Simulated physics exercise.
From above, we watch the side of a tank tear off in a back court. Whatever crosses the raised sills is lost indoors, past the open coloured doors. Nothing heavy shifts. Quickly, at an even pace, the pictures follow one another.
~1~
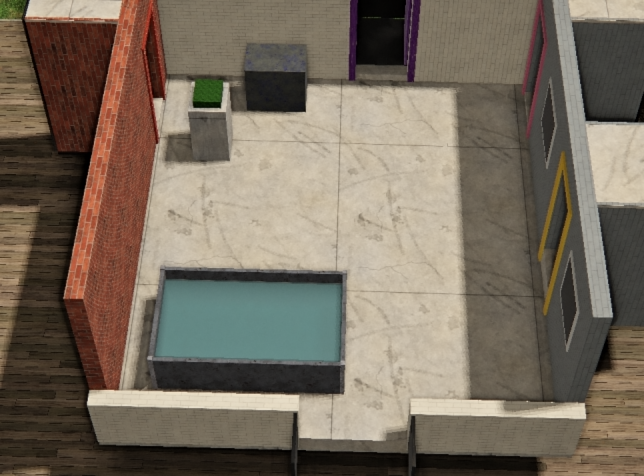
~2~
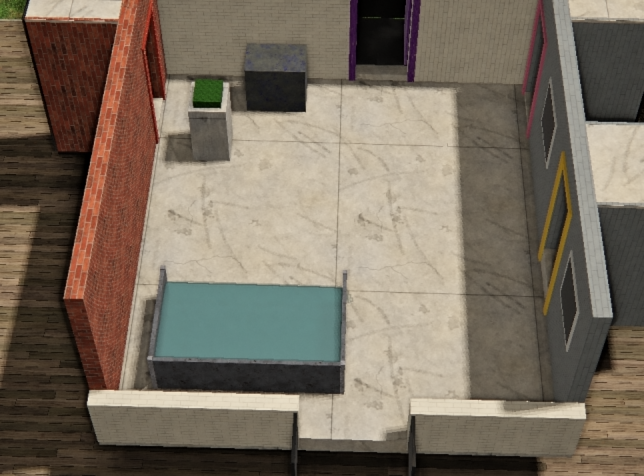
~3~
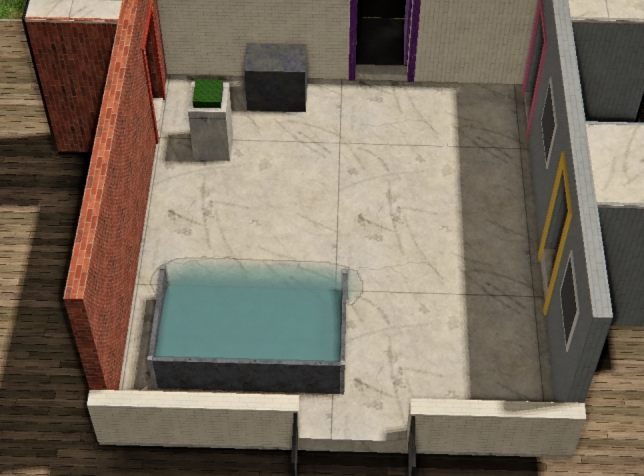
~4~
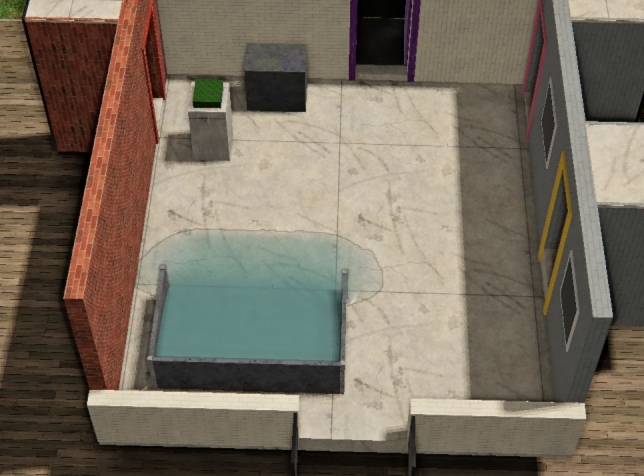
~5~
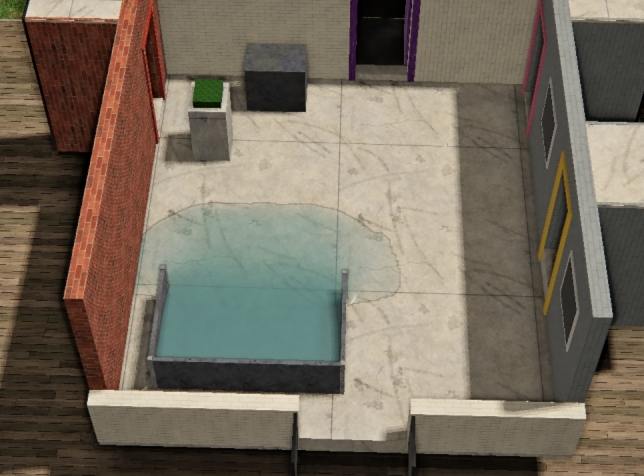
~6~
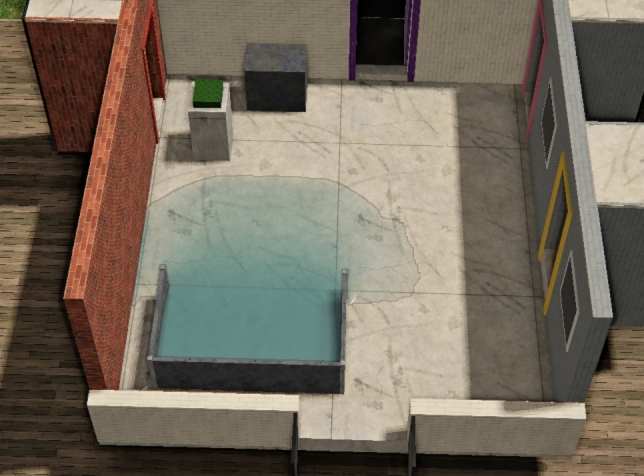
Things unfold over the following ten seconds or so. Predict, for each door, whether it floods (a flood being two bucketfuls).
Prediction: The red door floods; the yellow door stays unflooded; the purple door floods; the pink door floods.
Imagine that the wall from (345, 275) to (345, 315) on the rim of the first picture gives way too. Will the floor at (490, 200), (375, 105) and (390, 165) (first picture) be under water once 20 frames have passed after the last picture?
Submerged, untouched, untouched.
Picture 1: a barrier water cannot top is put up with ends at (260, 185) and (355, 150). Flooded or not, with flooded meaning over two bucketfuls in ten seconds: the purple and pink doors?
So the purple door doesn't get there, and the pink door gets past it as well.
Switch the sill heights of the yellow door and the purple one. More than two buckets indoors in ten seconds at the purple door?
I'd say the purple door remains within the limit this time.
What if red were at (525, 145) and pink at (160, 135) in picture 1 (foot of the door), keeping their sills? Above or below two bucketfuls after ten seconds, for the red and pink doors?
I'd say red overflows, while pink overflows.
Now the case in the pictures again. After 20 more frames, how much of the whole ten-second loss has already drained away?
It should be close to 25 percent by then.
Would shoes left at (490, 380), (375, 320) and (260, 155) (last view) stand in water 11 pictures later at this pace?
Result, in that order: Not wetted / not wetted / wetted.
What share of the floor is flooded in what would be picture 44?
Roughly 75 percent.
A moment on, water covers 45 % of the floor; the red door wet at the sill, nothing in, the yellow door not reached, the purple door not reached, the pink door not reached.
Next, water covers 60 % of the floor; the red door under two buckets in, the yellow door not reached, the purple door under two buckets in, the pink door not reached.
Then, water covers 65 % of the floor; the red door over two buckets in, the yellow door not reached, the purple door over two buckets in, the pink door under two buckets in.
Later, water covers 75 % of the floor; the red door far over two buckets in, the yellow door wet at the sill, nothing in, the purple door over two buckets in, the pink door far over two buckets in.
In the end, water covers 95 % of the floor; the red door far over two buckets in, the yellow door wet at the sill, nothing in, the purple door over two buckets in, the pink door far over two buckets in.
